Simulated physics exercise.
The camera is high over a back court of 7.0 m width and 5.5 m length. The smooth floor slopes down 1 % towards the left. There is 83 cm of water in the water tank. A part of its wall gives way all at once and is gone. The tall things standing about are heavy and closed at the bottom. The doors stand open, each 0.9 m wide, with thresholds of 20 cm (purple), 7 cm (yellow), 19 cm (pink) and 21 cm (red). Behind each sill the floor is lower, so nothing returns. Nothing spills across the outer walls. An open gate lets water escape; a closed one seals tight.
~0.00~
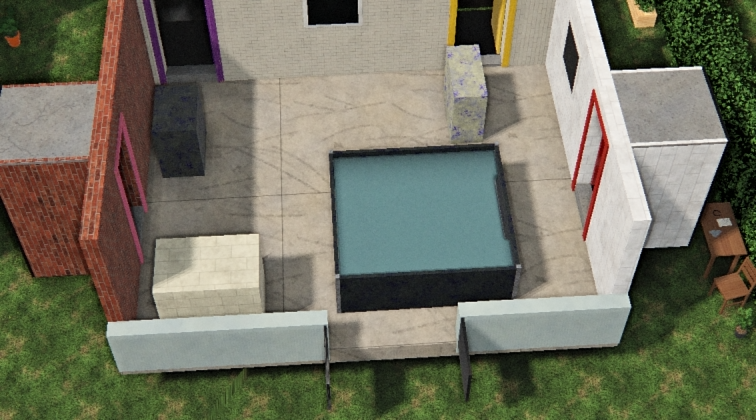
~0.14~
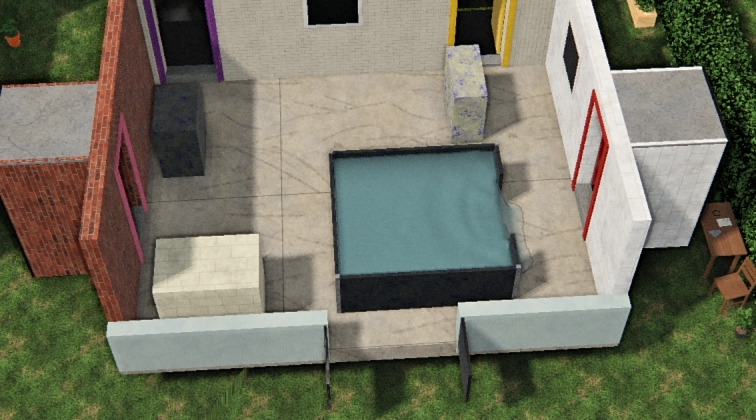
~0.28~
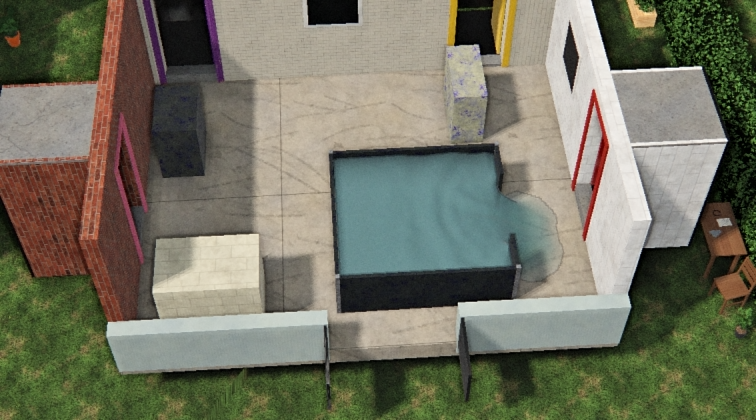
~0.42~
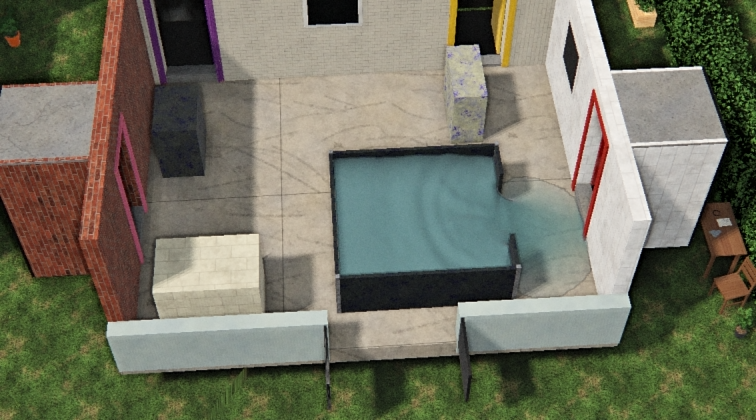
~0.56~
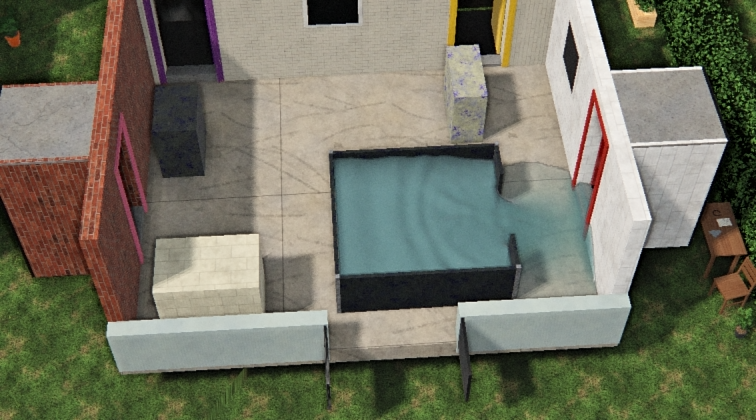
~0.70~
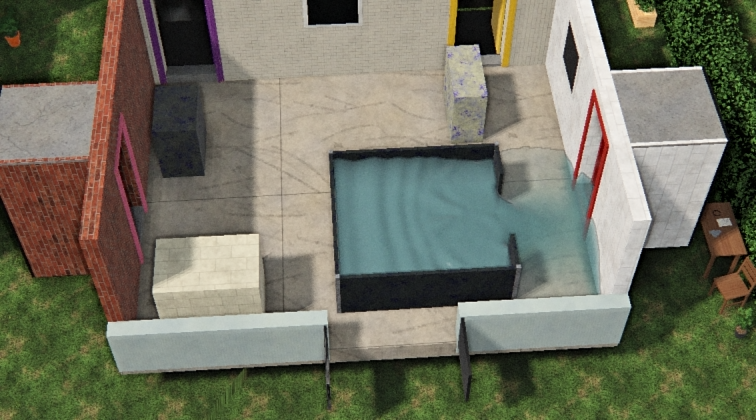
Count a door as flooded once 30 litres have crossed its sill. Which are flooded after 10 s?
The water let in: At the purple door it does not reach the limit; at the yellow door it goes over the limit; at the pink door it stays under the limit; at the red door it exceeds the limit.
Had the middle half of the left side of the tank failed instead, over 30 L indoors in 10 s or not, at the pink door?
Against that limit: Pink above.
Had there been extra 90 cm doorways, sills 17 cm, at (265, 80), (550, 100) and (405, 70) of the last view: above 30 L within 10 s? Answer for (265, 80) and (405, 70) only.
In turn: Under, under.
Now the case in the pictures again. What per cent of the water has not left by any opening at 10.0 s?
Roughly 66 in a hundred.
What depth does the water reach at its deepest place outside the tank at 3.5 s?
Roughly 36 cm.
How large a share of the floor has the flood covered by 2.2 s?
About 30 per cent.
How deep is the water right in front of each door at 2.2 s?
Depths in cm: Purple 0, yellow 18, pink 0, red 50.
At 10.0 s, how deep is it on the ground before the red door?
About 14.5 cm.
After 1.4 s water covers 20 % of the floor and is deepest (66 cm) near (602, 320); purple door not reached, yellow door not reached, pink door not reached, red door 53 cm at the sill, 170 L in.
After 2.2 s water covers 30 % of the floor and is deepest (55 cm) near (602, 320); purple door not reached, yellow door 18 cm at the sill, 3 L in, pink door not reached, red door 50 cm at the sill, 360 L in.
After 3.5 s water covers 45 % of the floor and is deepest (36 cm) near (581, 225); purple door not reached, yellow door 23 cm at the sill, 117 L in, pink door not reached, red door 35 cm at the sill, 538 L in.
After 6.0 s water covers 85 % of the floor and is deepest (27 cm) near (602, 320); purple door 2 cm at the sill, 0 L in, yellow door 20 cm at the sill, 306 L in, pink door 4 cm at the sill, 0 L in, red door 25 cm at the sill, 650 L in.
After 10.0 s water covers 95 % of the floor and is deepest (17 cm) near (485, 122); purple door 12 cm at the sill, 0 L in, yellow door 15 cm at the sill, 480 L in, pink door 8 cm at the sill, 0 L in, red door 14 cm at the sill, 658 L in.
